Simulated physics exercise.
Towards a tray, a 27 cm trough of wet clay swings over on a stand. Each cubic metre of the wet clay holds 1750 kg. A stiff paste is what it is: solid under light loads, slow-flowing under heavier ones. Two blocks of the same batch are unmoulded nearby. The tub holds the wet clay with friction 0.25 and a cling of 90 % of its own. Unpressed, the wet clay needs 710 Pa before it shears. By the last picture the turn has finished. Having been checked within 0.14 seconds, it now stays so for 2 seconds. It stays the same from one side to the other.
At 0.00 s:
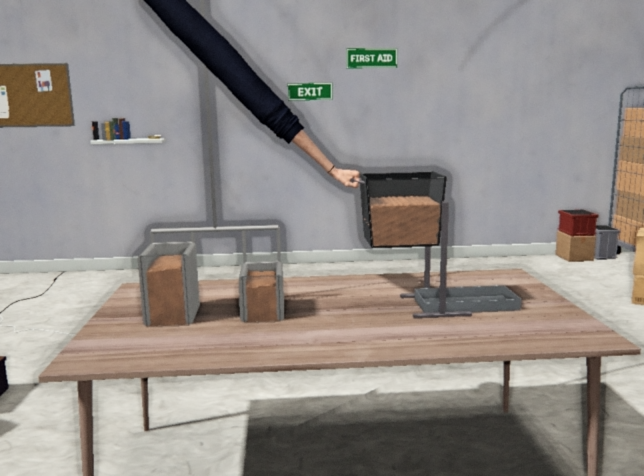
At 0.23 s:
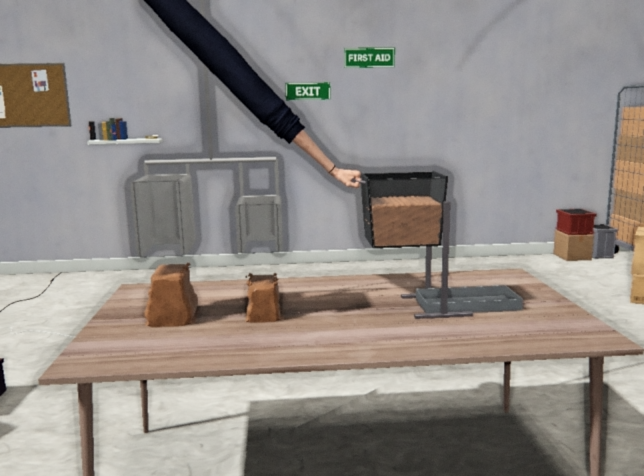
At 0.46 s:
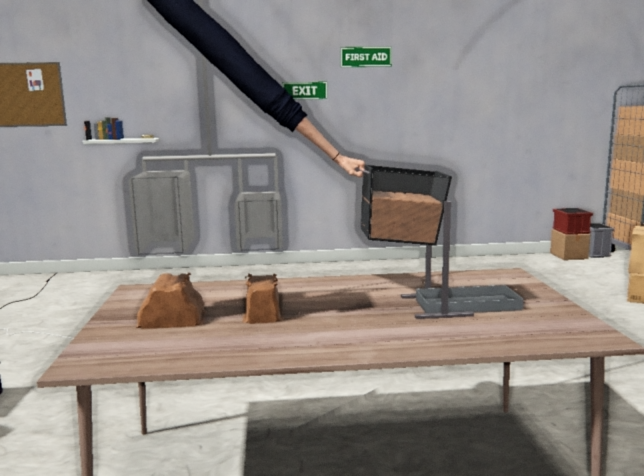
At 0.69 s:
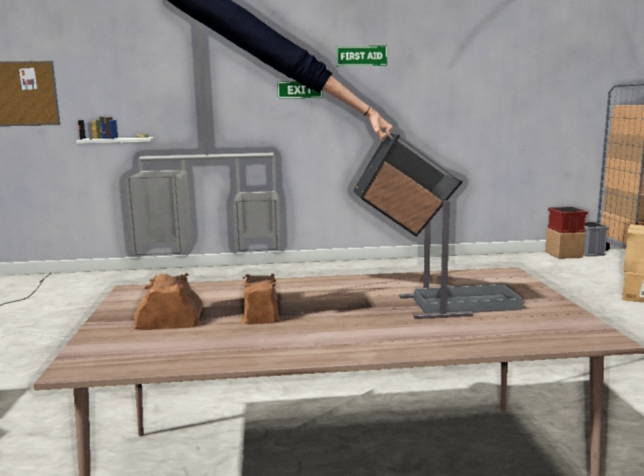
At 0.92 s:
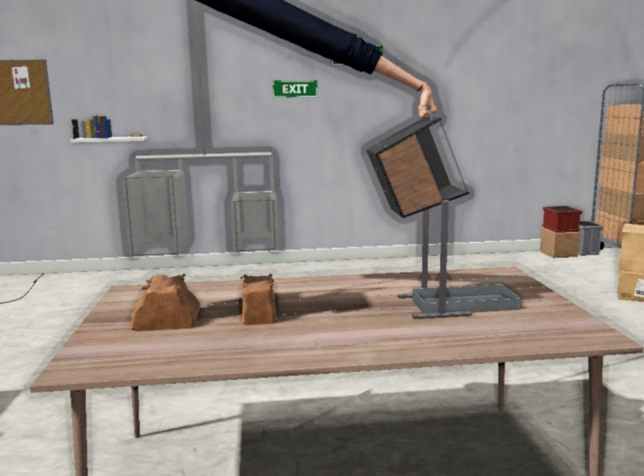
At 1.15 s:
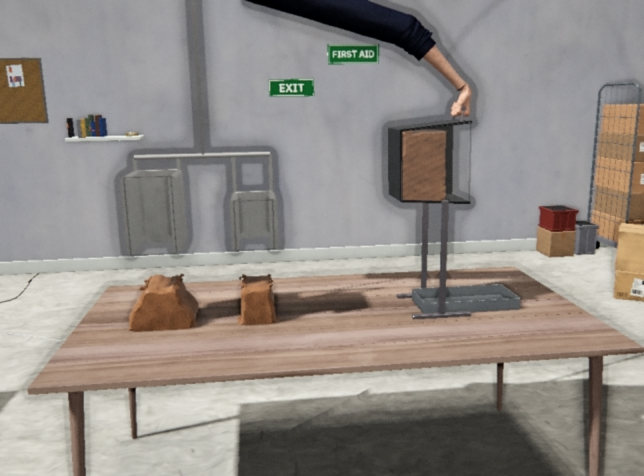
In a workshop, two clay blocks are unmoulded and the larger slumps before a hand turns a clay-filled trough onto its side.
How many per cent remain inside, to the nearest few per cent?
Roughly 67 per cent remains inside.
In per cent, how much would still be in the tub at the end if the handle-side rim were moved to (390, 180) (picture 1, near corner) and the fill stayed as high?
Some 100 per cent, I reckon.
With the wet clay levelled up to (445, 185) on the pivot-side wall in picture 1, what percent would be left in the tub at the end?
Then roughly 55 %.
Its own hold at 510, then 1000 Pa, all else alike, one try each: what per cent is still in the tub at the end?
In order: Around 65 % and around 100 %.
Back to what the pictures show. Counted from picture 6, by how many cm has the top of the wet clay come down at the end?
About 12 cm.
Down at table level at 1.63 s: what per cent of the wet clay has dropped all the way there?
I'd say about 0 per cent of it.
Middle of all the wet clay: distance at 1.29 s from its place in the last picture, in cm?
The distance comes to some 4 cm.
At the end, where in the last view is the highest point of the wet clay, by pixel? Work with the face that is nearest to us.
Close to pixel (415, 164).
By 1.29 s, the tub is at 89 degrees and holds 100 %.
By 1.46 s, the tub is at 89 degrees and holds 96 %.
By 1.63 s, the tub is at 89 degrees and holds 80 %.
By 1.80 s, the tub is at 89 degrees and holds 68 %.
By 3.15 s, at the end, the tub is at 89 degrees and holds 67 %.
